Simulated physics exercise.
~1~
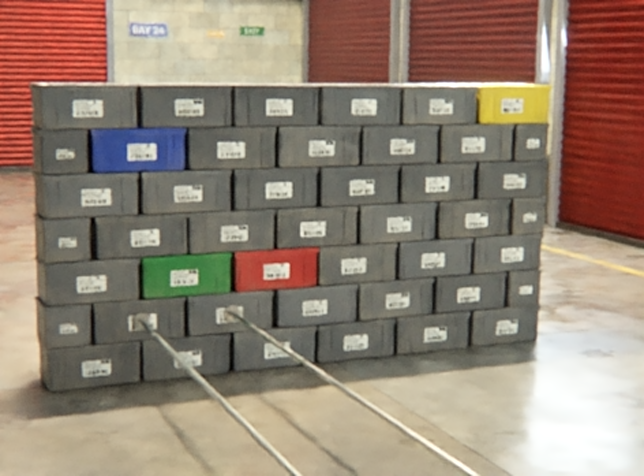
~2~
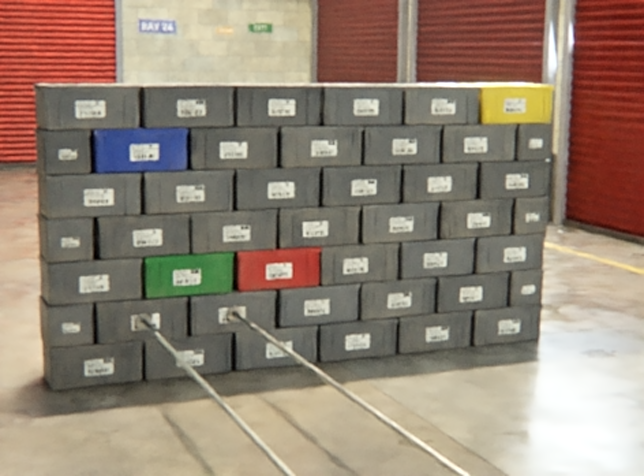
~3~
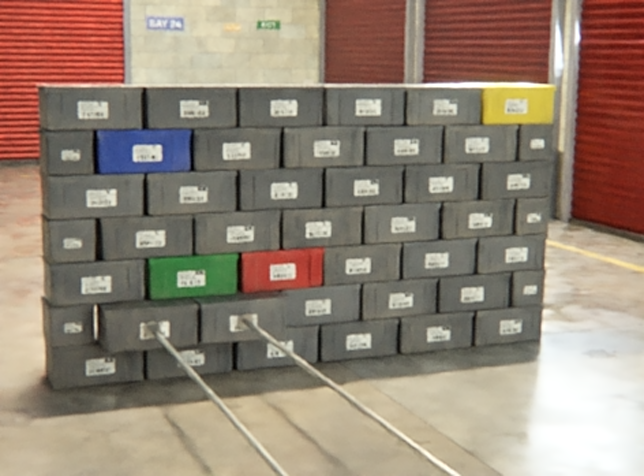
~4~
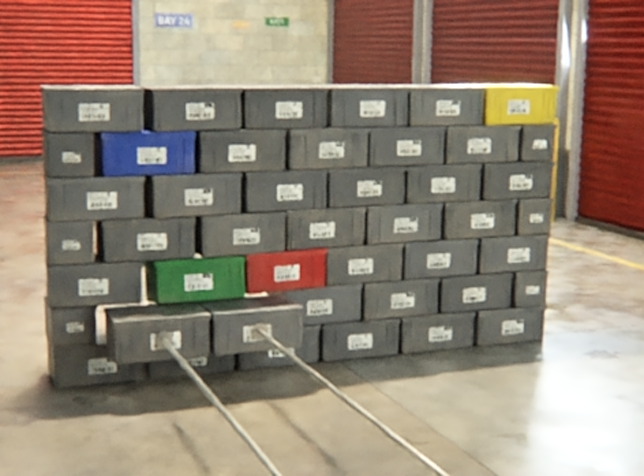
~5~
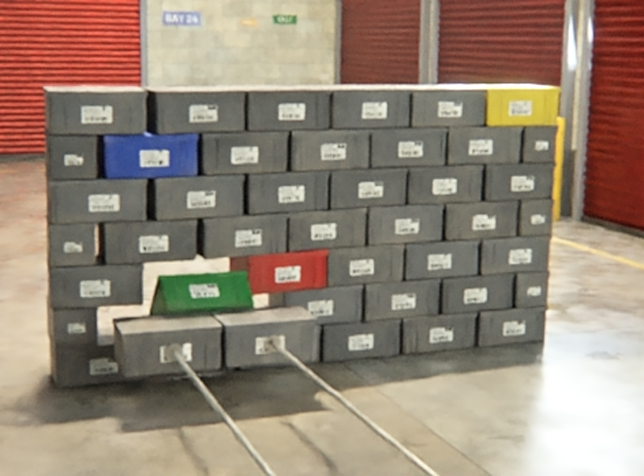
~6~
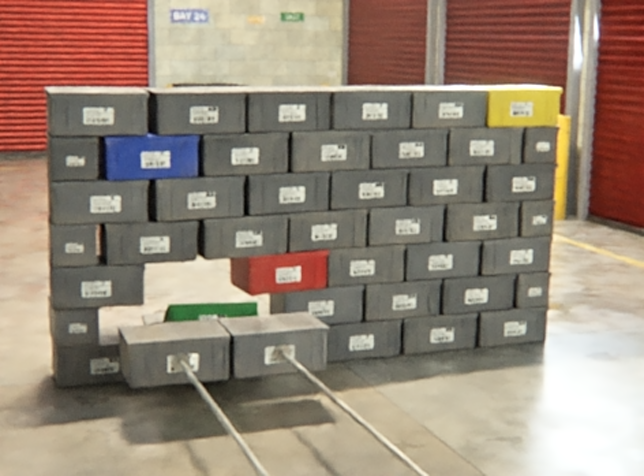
A wall of dark grey lidded boxes, stacked in seven staggered rows, stands on a warehouse floor between red roller doors, seen from the front as the view drifts slightly sideways. A blue box sits at upper left, a yellow one at the top right corner, and green and red ones side by side lower down. Two long rods draw two neighbouring grey boxes out of the second row from the bottom. The green box above tilts, then drops behind them into the gap. The red box stays up beside the hole, and the rest of the wall remains standing.
